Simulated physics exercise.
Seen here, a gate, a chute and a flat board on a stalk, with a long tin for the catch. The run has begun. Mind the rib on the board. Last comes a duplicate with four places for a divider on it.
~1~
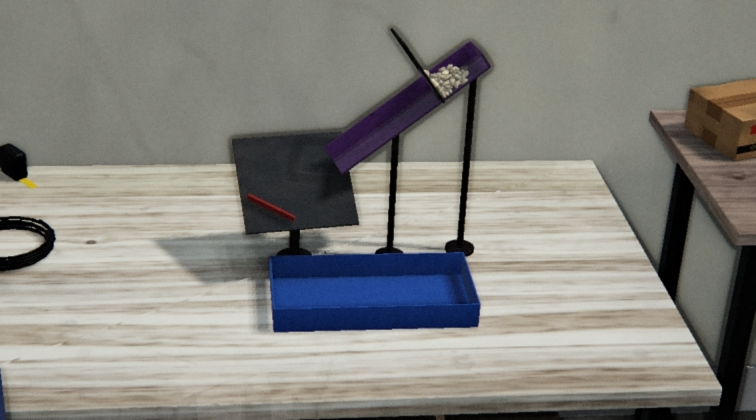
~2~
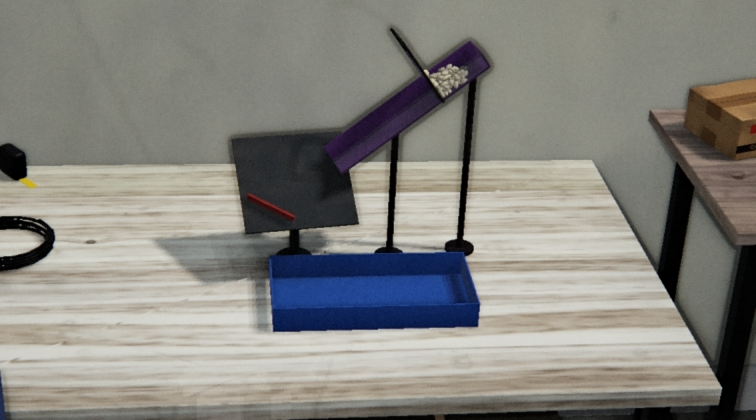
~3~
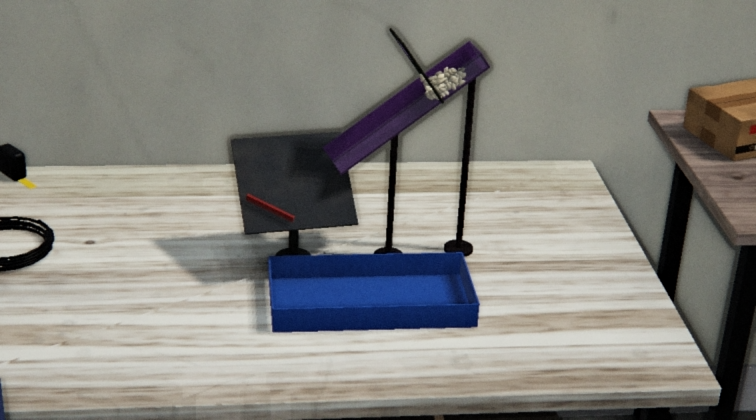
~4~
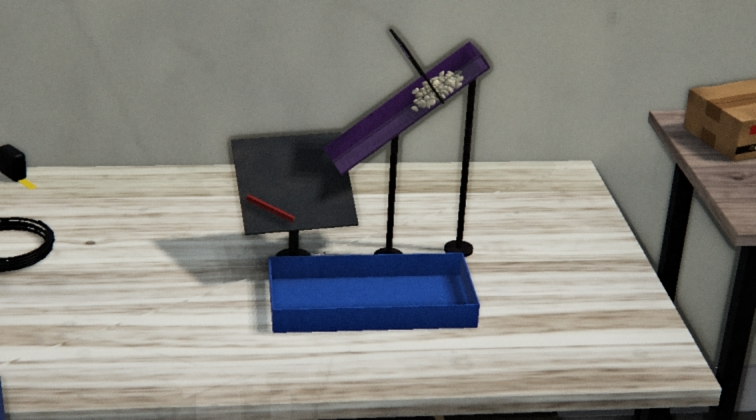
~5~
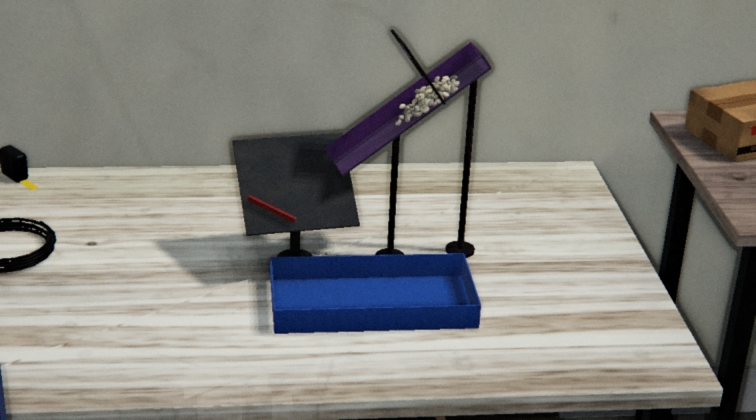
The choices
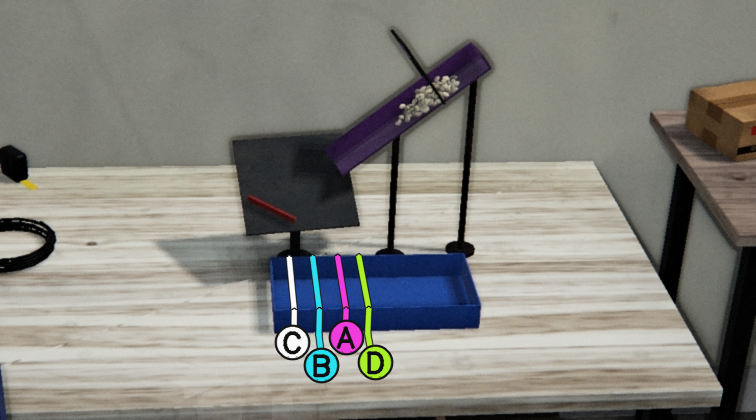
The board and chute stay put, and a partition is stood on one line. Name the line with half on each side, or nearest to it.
The answer is line B.
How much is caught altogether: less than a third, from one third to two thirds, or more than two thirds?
It is more than two thirds.
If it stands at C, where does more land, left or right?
The right side.
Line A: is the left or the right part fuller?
The left side.
On the marked copy, line A crosses the front rim at (346, 308); line B crosses the front rim at (319, 309); line C crosses the front rim at (294, 310); line D crosses the front rim at (368, 308).
For line A, of what is caught, the whole lot on the left of the divider, none at all on the right.
For line B, of what is caught, close to two thirds on the left of the divider, close to a quarter on the right.
For line C, of what is caught, a small share on the left of the divider, all but a few on the right.
For line D, of what is caught, the whole lot on the left of the divider, none at all on the right.
